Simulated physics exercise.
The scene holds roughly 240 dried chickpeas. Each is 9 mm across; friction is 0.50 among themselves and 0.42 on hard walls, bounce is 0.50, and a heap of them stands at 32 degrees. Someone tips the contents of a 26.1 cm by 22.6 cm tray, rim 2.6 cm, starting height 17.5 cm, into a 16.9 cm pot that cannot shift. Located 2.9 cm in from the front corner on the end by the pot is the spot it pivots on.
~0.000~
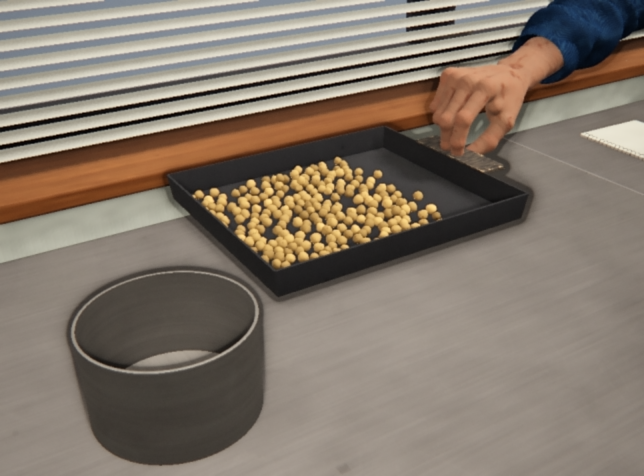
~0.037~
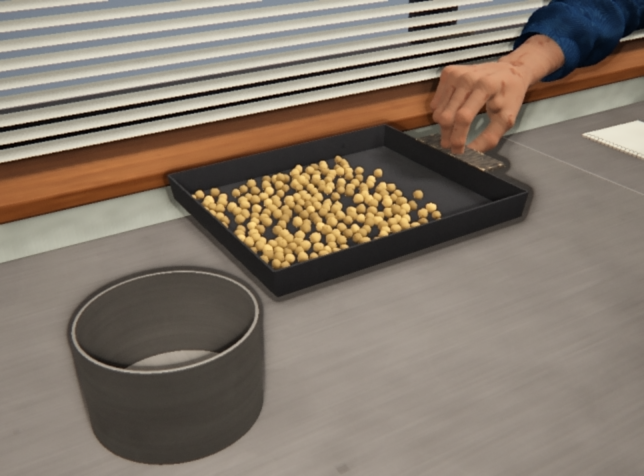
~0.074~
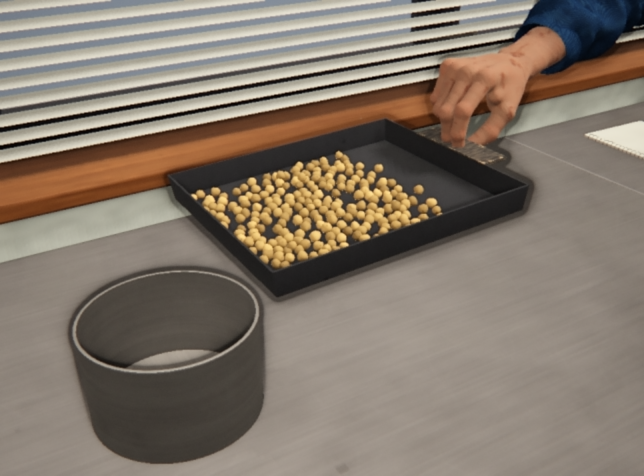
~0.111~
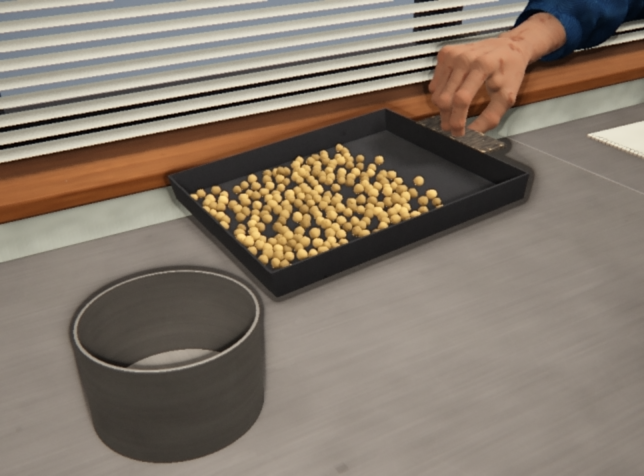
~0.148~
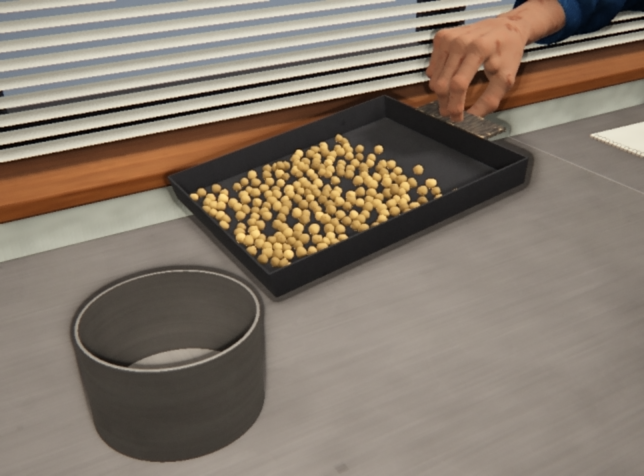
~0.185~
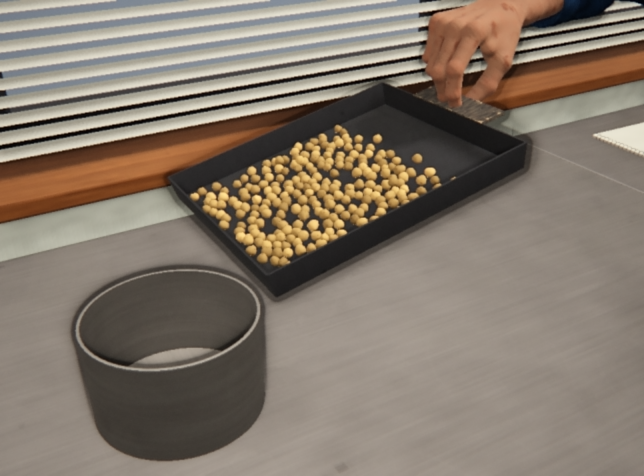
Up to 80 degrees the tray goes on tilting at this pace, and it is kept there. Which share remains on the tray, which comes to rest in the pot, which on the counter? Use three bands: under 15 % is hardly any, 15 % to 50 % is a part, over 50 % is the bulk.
Shares - left on the tray: The bulk; pot: Hardly any; counter: Hardly any.
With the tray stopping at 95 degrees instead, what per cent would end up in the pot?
Pot share: About 65 per cent.
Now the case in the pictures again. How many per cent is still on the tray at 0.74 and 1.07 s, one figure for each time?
About 100, 95.
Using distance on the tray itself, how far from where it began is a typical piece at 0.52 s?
About 6 cm.
After 0.52 s, tilt 46 degrees; the tray holds 100 %, the pot 0 %.
After 0.74 s, tilt 68 degrees; the tray holds 100 %, the pot 0 %.
After 1.07 s, tilt 80 degrees; the tray holds 95 %, the pot 5 %.
At rest (1.9 s), tray 90 %, pot 5 %, counter 5 %.
